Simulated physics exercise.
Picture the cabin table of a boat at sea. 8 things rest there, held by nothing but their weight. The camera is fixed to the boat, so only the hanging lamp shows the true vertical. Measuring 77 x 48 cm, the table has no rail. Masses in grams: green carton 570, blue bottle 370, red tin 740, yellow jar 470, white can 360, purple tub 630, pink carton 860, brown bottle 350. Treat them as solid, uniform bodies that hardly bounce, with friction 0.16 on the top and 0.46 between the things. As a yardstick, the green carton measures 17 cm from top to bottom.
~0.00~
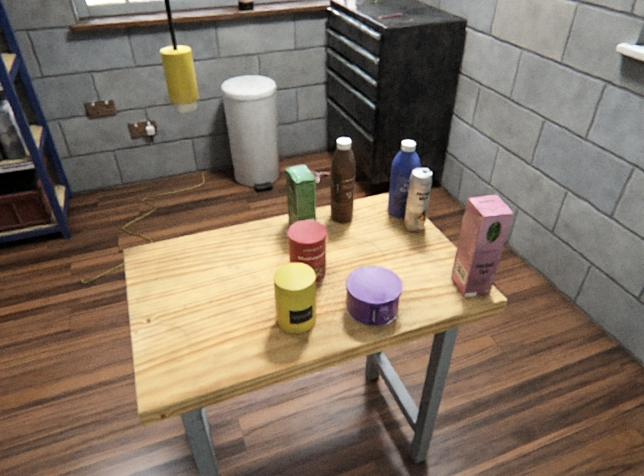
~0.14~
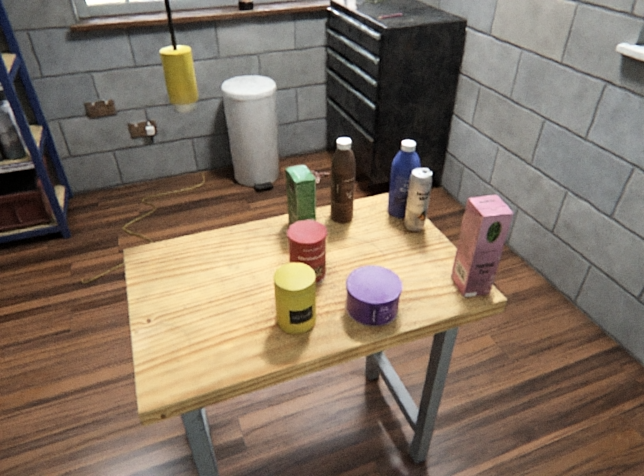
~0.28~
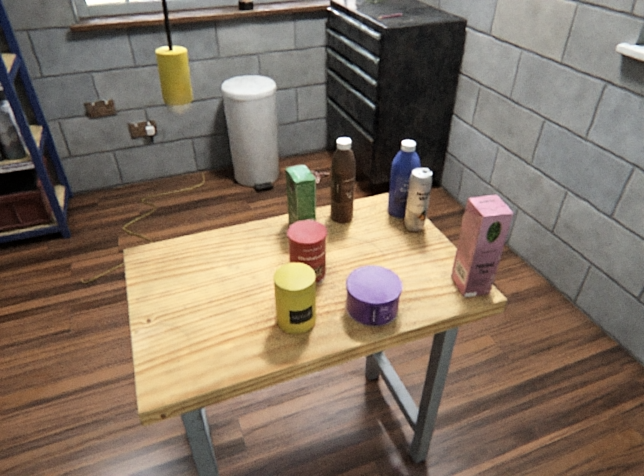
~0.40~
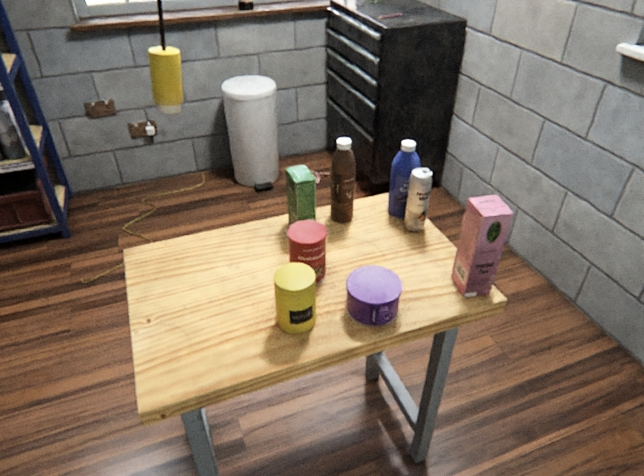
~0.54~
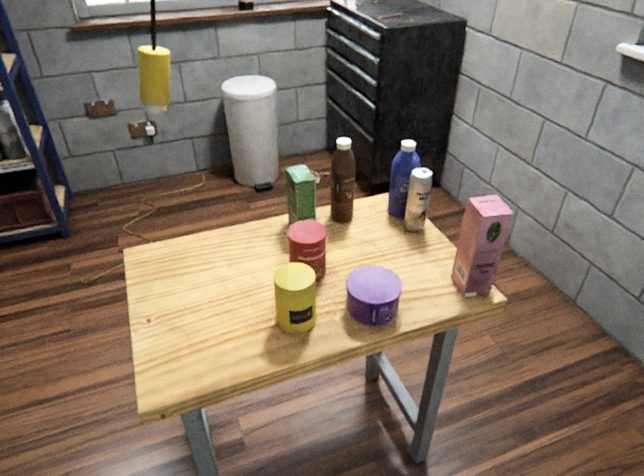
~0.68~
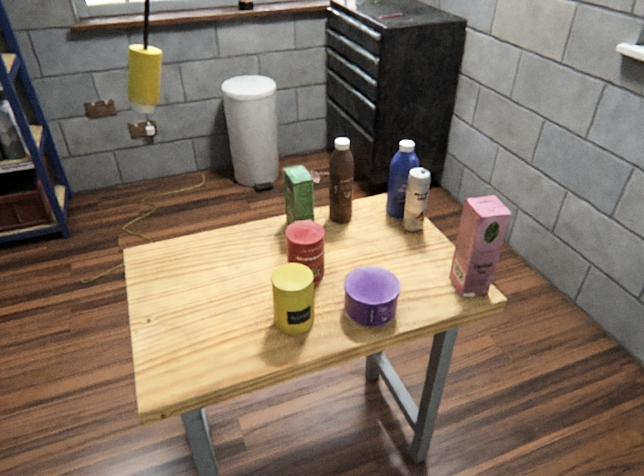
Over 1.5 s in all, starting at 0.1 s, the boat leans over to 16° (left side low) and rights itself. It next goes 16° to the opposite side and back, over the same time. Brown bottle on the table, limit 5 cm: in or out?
In.
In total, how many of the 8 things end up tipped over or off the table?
The count comes out at 1.
By 1.08 s, floor tilted 13°, left side down; brown bottle 12 cm from its spot near (299, 190); green carton 13 cm from its spot; pink carton 13 cm from its spot.
By 1.48 s, floor tilted 1°, left side down; brown bottle 31 cm from its spot near (226, 204); blue bottle 30 cm from its spot; white can 31 cm from its spot.
By 2.38 s, floor tilted 16°, right side down; yellow jar now off the table; brown bottle 30 cm from its spot near (231, 203); white can 30 cm from its spot.
By 2.78 s, floor tilted 6°, right side down; brown bottle 11 cm from its spot near (302, 189); green carton 13 cm from its spot; pink carton 12 cm from its spot.
When it is over (3.6 s), off the table, yellow jar; the other 7 within 5 cm of the start. In the last view, brown bottle near (343, 181).
